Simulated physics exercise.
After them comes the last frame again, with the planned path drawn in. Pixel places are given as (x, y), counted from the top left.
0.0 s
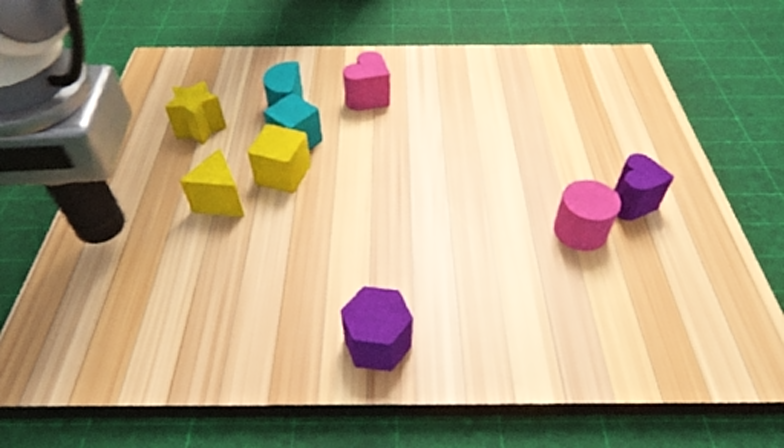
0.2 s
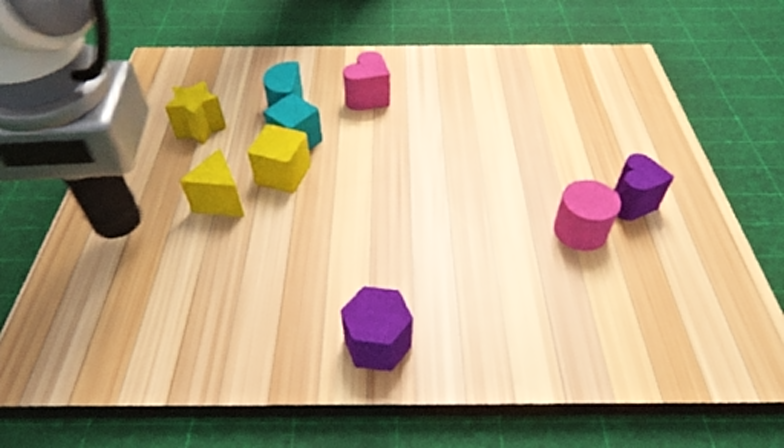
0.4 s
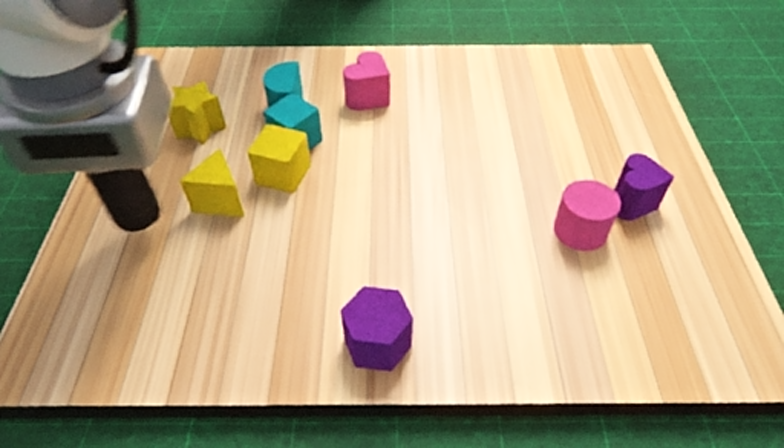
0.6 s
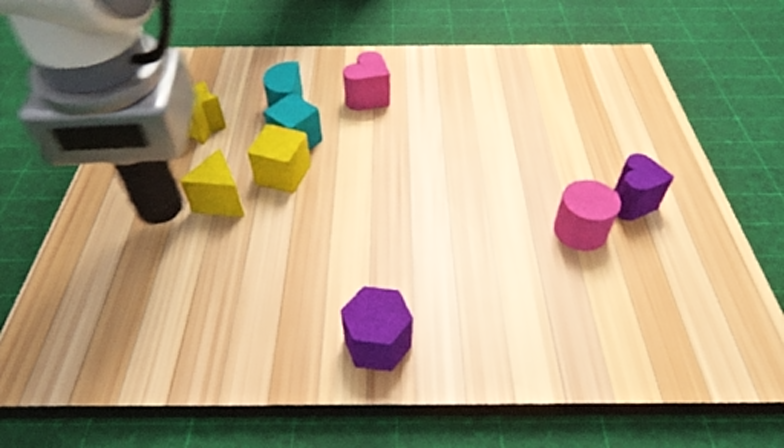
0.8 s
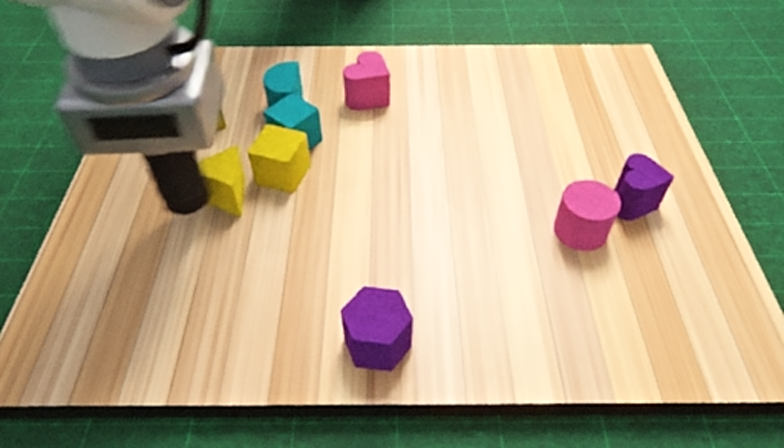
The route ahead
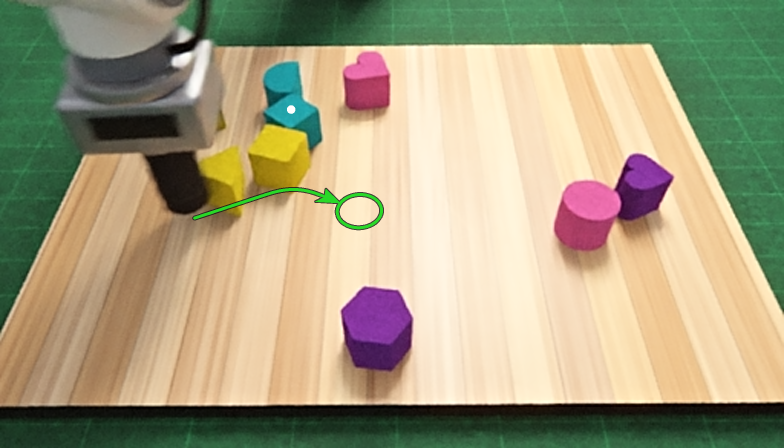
A grey and white robot arm with a black cylindrical tip slides rightward and slightly away across the left of a striped wooden board, its tip meeting the yellow triangular block and nudging it slightly right. The fixed view looks down at the board on a green gridded surface. Yellow and turquoise blocks cluster upper left beside a pink heart, a purple hexagonal block sits lower centre, and a pink cylinder and purple heart stay at right.
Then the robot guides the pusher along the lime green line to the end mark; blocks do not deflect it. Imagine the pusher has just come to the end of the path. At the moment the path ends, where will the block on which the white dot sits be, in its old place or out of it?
The block you're asking about gets moved.
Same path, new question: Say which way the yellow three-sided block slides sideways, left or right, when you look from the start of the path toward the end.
The shift is leftward.
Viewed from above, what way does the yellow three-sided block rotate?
The turn is anti-clockwise.
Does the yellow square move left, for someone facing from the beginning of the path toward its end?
Yes, I think so.
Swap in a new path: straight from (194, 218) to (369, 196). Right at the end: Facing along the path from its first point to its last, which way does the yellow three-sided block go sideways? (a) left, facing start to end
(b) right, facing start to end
Choice a: Left, facing start to end.
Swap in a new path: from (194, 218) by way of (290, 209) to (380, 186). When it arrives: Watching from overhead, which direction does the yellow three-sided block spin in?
Counter-clockwise, from overhead.
Drawn move, from (194, 218) via (252, 199) and (309, 191), ending at (359, 211); the dot is on the turquoise square.
What follows on the original path. One third of the way, pusher (248, 180); yellow three-sided block (251, 140), turned 30° anticlockwise; yellow square (296, 134), turned 30° clockwise; turquoise square (309, 102), turned 35° anticlockwise.
Two thirds of the way, pusher (307, 172); yellow three-sided block (254, 134), turned 35° anticlockwise; yellow square (314, 128); turquoise square (312, 97), turned 35° anticlockwise.
At the end, pusher (358, 192); yellow three-sided block (254, 134), turned 35° anticlockwise; yellow square (314, 128); turquoise square (312, 97), turned 35° anticlockwise.
